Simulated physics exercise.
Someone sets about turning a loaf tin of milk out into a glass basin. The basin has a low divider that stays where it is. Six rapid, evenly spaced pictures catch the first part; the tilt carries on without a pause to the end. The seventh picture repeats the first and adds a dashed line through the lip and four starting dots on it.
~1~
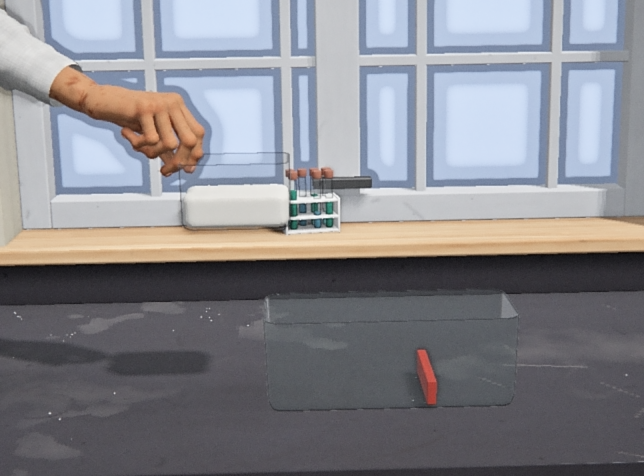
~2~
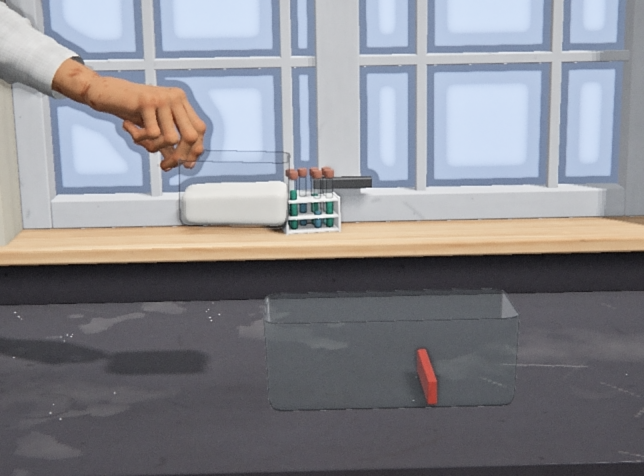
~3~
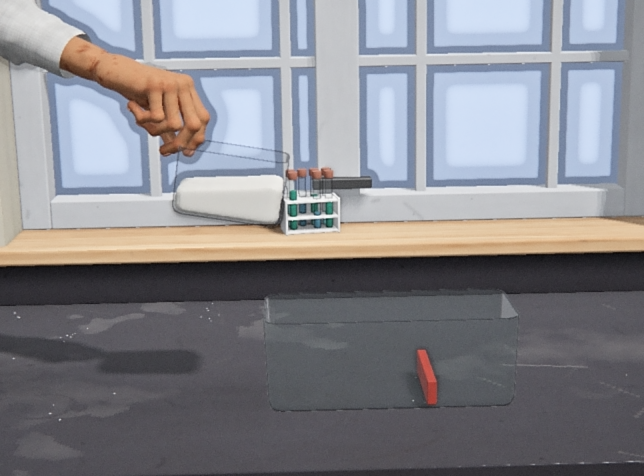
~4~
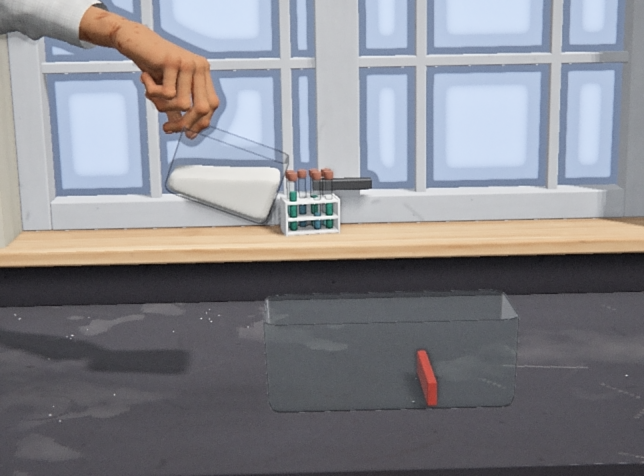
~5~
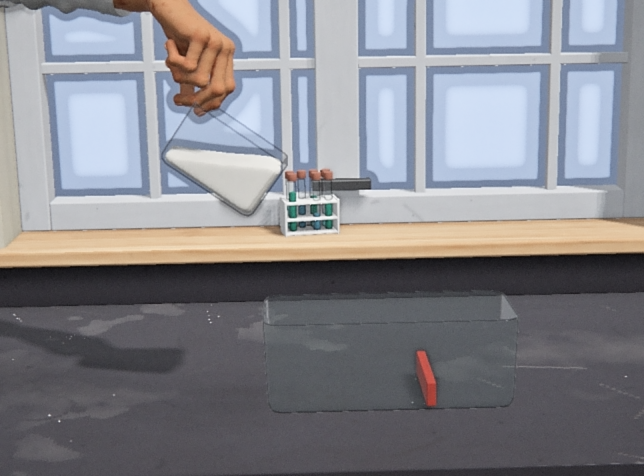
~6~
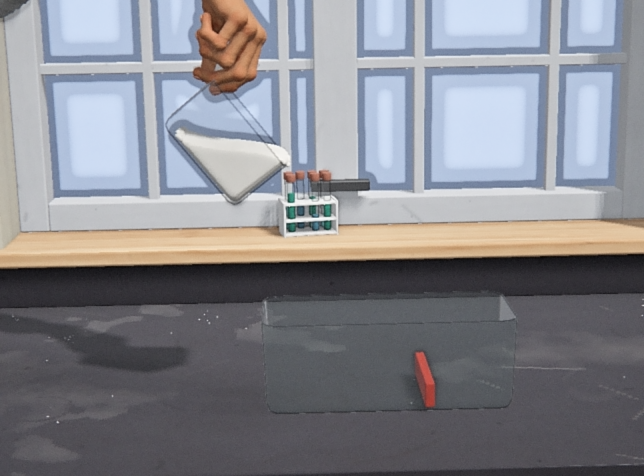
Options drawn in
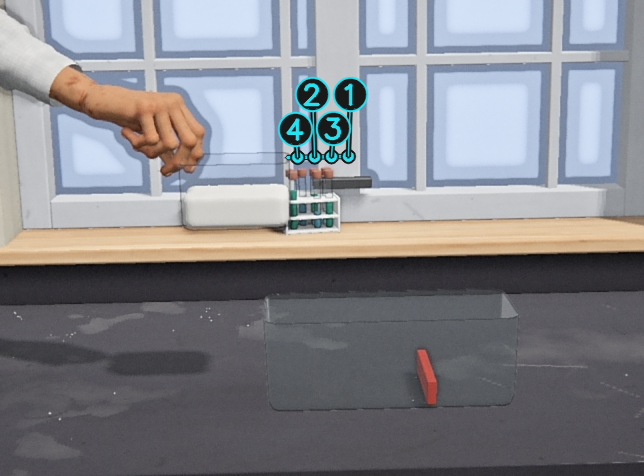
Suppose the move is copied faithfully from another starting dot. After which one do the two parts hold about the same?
Use place 3.
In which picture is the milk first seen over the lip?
In picture 6.
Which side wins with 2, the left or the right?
More ends on the left.
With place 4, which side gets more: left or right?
More ends on the left.
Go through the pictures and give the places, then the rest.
In the first picture, upright, lip at (287, 157); basin from (268, 409) to (514, 403); top of the wall at (426, 365); nothing has left yet.
In the second picture, tipped about 2°, lip at (287, 157); nothing has left yet.
In the third picture, tipped about 10°, lip at (287, 157); nothing has left yet.
In the fourth picture, tipped about 21°, lip at (287, 158); nothing has left yet.
In the fifth picture, tipped about 36°, lip at (286, 159); nothing has left yet.
In the sixth picture, tipped about 52°, lip at (285, 160); milk is over the lip, down to (285, 160).
In cyan, 1 at (348, 156); 2 at (314, 157); 3 at (331, 156); 4 at (297, 157).
For place 1, about 25 % ends left of the wall and 72 % right of it; 3 % is lost outside.
For place 2, about 79 % ends left of the wall and 18 % right of it; 4 % is lost outside.
For place 3, about 47 % ends left of the wall and 50 % right of it; 3 % is lost outside.
For place 4, about 84 % ends left of the wall and 11 % right of it; 5 % is lost outside.
